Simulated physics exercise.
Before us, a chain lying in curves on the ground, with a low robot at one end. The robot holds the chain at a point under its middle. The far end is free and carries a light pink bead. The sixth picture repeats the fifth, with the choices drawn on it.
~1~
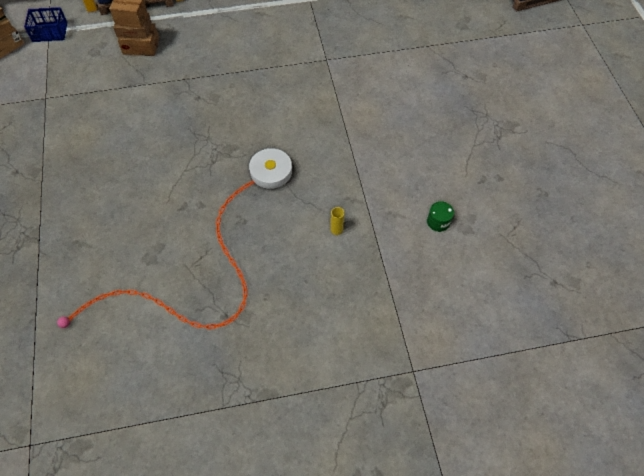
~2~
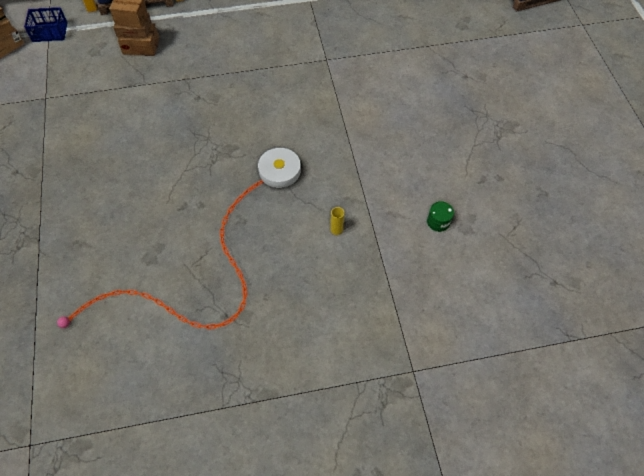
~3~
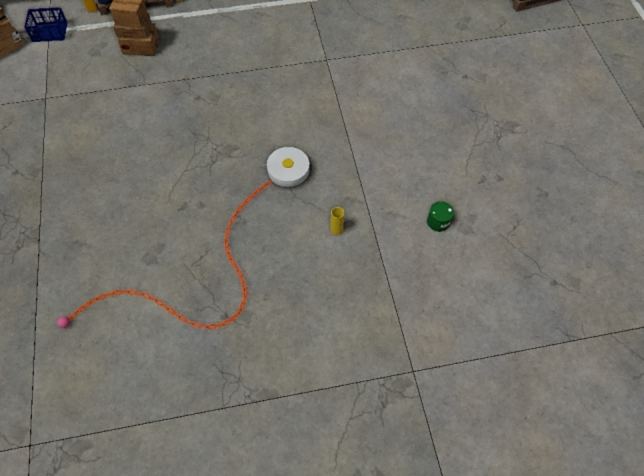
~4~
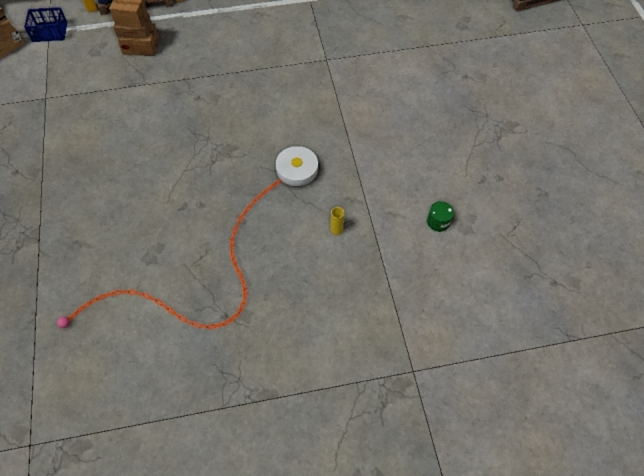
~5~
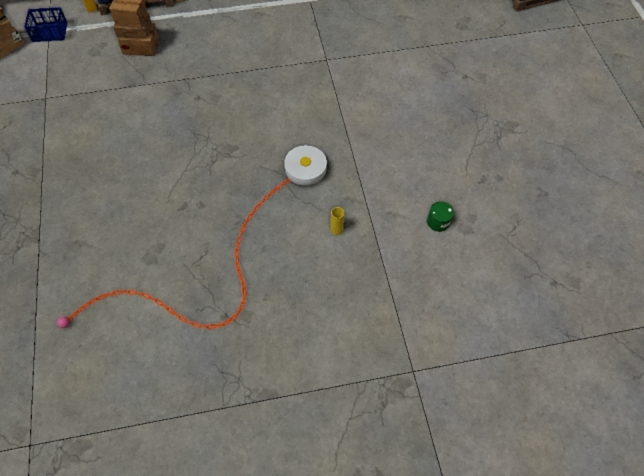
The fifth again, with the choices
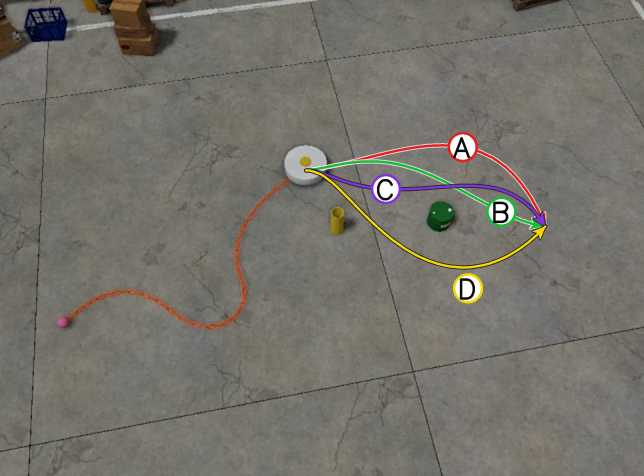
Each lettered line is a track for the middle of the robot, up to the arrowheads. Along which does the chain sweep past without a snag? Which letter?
Everything stays clear on A.
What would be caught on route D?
It meets the yellow post.
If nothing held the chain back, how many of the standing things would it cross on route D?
It sweeps one.
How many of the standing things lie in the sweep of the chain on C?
It sweeps two.
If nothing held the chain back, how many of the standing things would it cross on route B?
It sweeps two.
On the marked copy, A from (306, 171) via (443, 145) to (545, 226); B from (306, 171) via (426, 173) to (544, 226); C from (306, 171) via (428, 188) to (545, 226); D from (306, 171) via (418, 256) to (545, 226).
Following A. Soon after the start, robot (407, 144), middle of the chain (261, 239), free end (77, 312).
Later, robot (506, 161), middle of the chain (334, 202), free end (166, 277).
In the end, robot (548, 222), middle of the chain (361, 205), free end (189, 265); nothing has been touched.
As for the rest, B meets the green pot and yellow post; C meets the green pot and yellow post; D meets the yellow post.
